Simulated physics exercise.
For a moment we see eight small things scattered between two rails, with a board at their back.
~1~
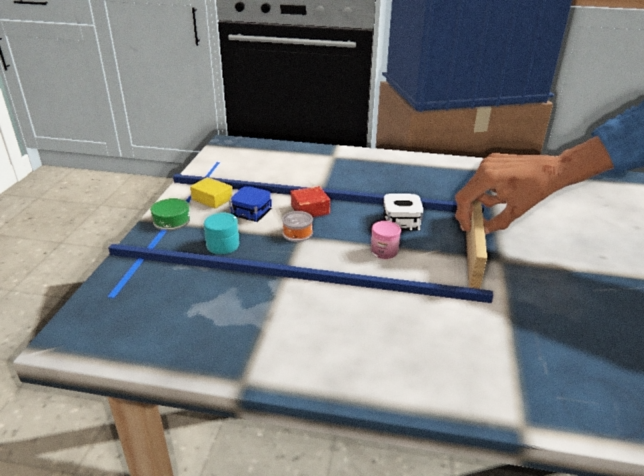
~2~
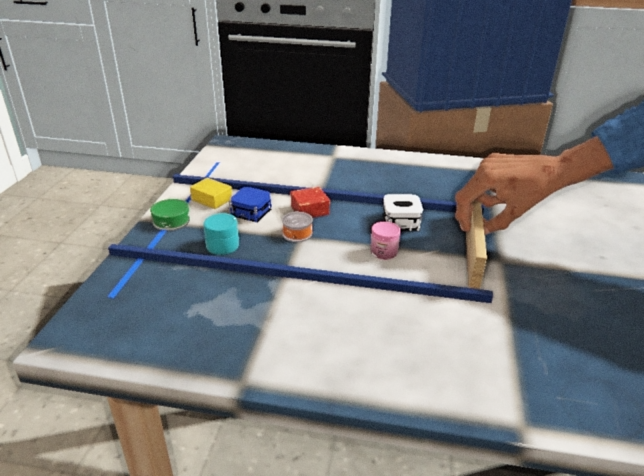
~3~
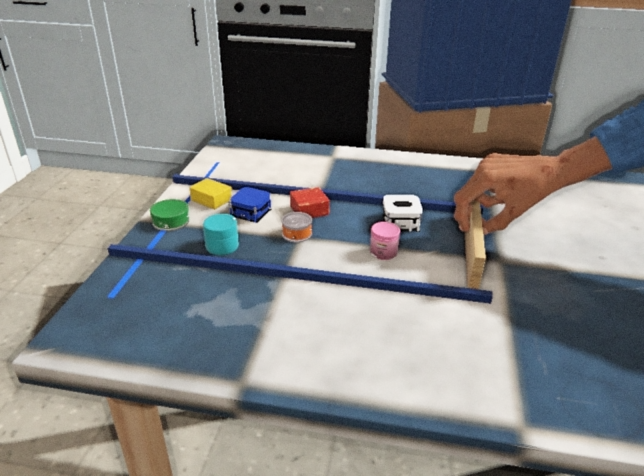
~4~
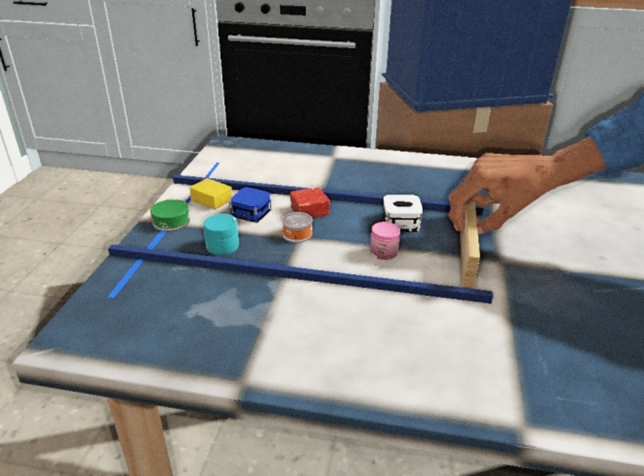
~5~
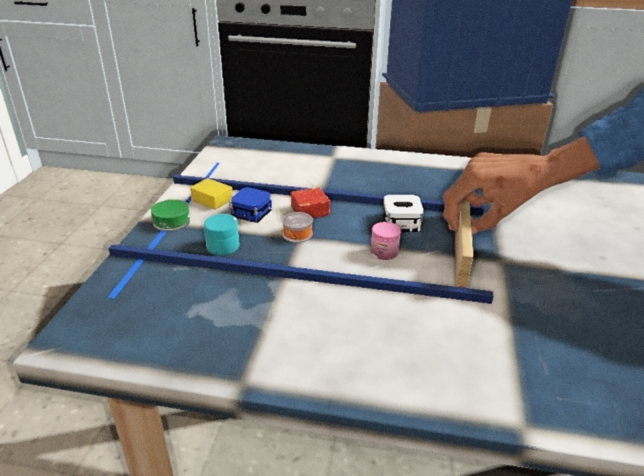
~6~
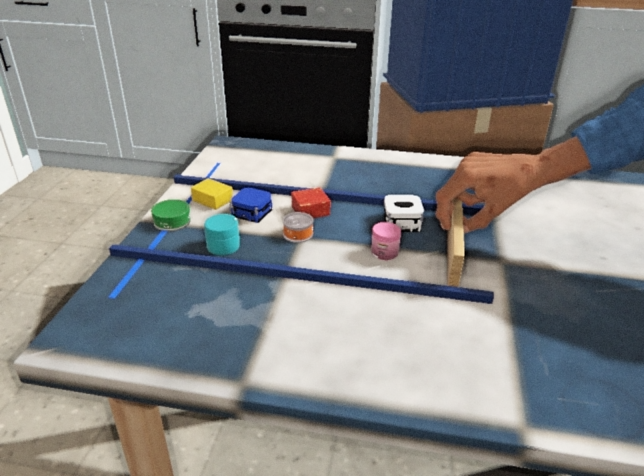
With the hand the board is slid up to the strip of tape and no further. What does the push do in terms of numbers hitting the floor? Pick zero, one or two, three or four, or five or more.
It sends three or four to the floor.
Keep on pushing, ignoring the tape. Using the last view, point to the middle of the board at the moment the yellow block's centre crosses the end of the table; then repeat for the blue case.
The middle is at (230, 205) when it's the yellow block, and at (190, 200) when it's the blue case.
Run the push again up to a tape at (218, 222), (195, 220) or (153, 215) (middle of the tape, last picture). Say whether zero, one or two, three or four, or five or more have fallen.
In order, the falls would come to either one or two; 1 or 2; 5 or more.
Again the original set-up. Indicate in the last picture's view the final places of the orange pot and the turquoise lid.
Final centres, in order: Near (165, 206), near (138, 231).
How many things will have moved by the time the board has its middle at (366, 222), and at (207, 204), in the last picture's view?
Counts: 2, 8.
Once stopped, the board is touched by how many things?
So the total is 4.
Soon after, none off yet; green pot at rest near (171, 215); yellow block at rest near (212, 194); turquoise lid at rest near (222, 234).
After that, none off yet; green pot at rest near (171, 215); yellow block displaced a little near (203, 193); turquoise lid at rest near (222, 234).
And then, none off yet; green pot displaced a little near (151, 218); yellow block displaced well along near (154, 190); turquoise lid displaced about its own width near (186, 236).
In the end, the number that fall off is three or four; gone, red block, blue case, yellow block and green pot.
